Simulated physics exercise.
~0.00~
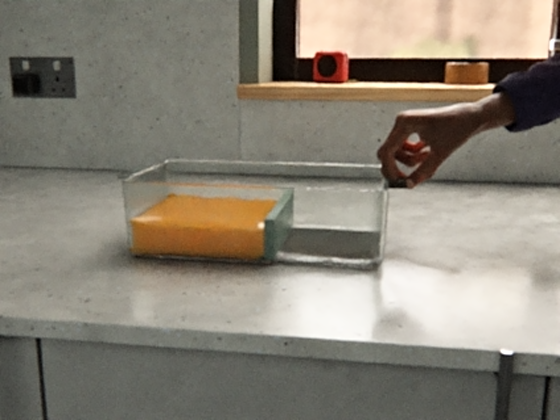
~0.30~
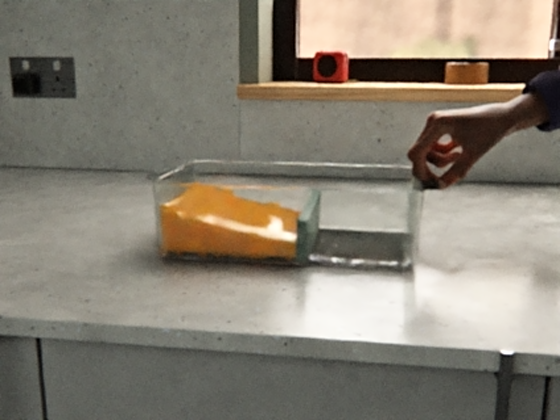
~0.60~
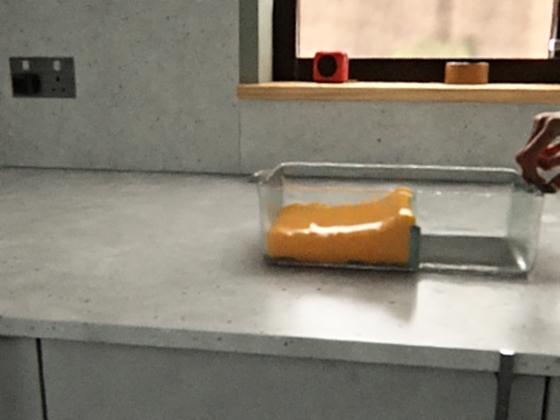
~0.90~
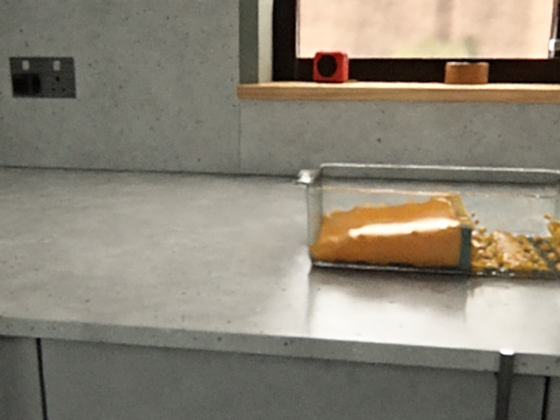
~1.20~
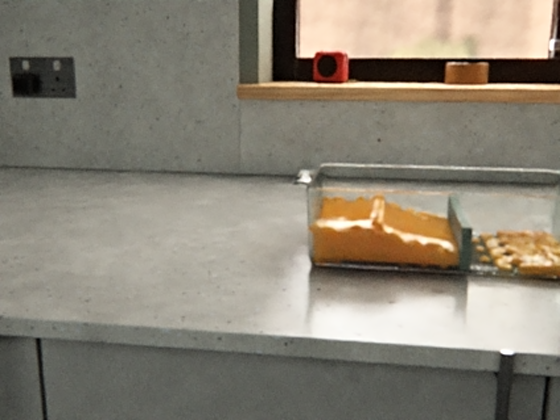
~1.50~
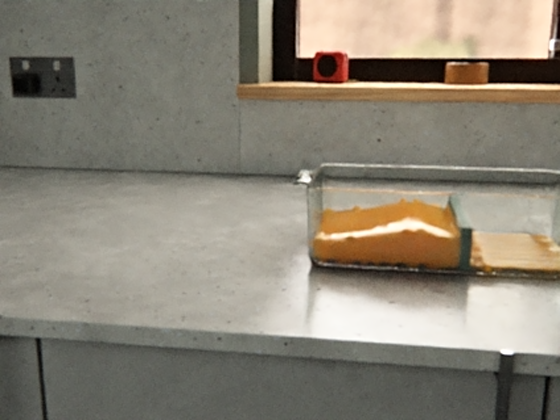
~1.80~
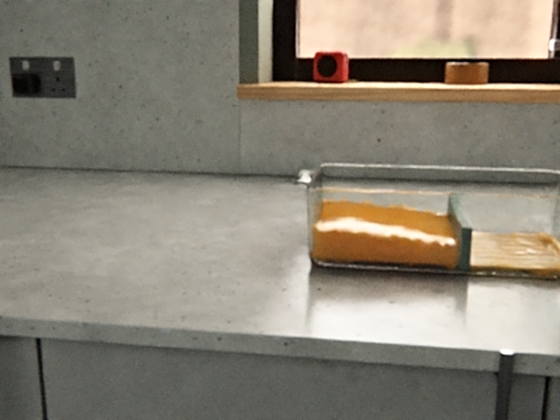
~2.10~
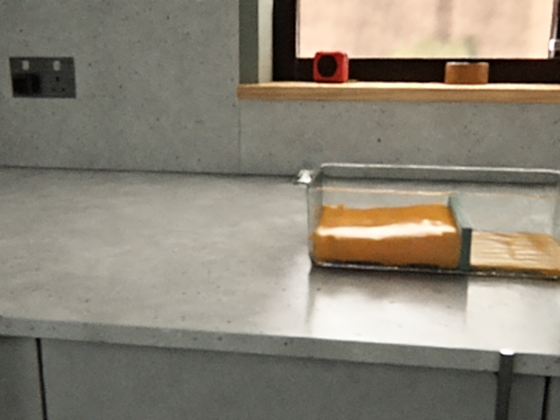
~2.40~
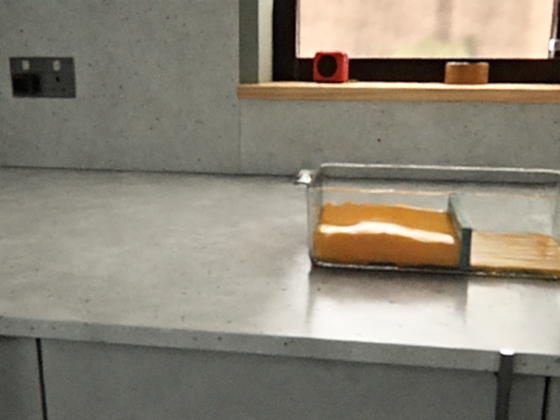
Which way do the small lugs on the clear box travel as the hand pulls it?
They move to the right along with the box, which slides over the counter until it is partly out of view.
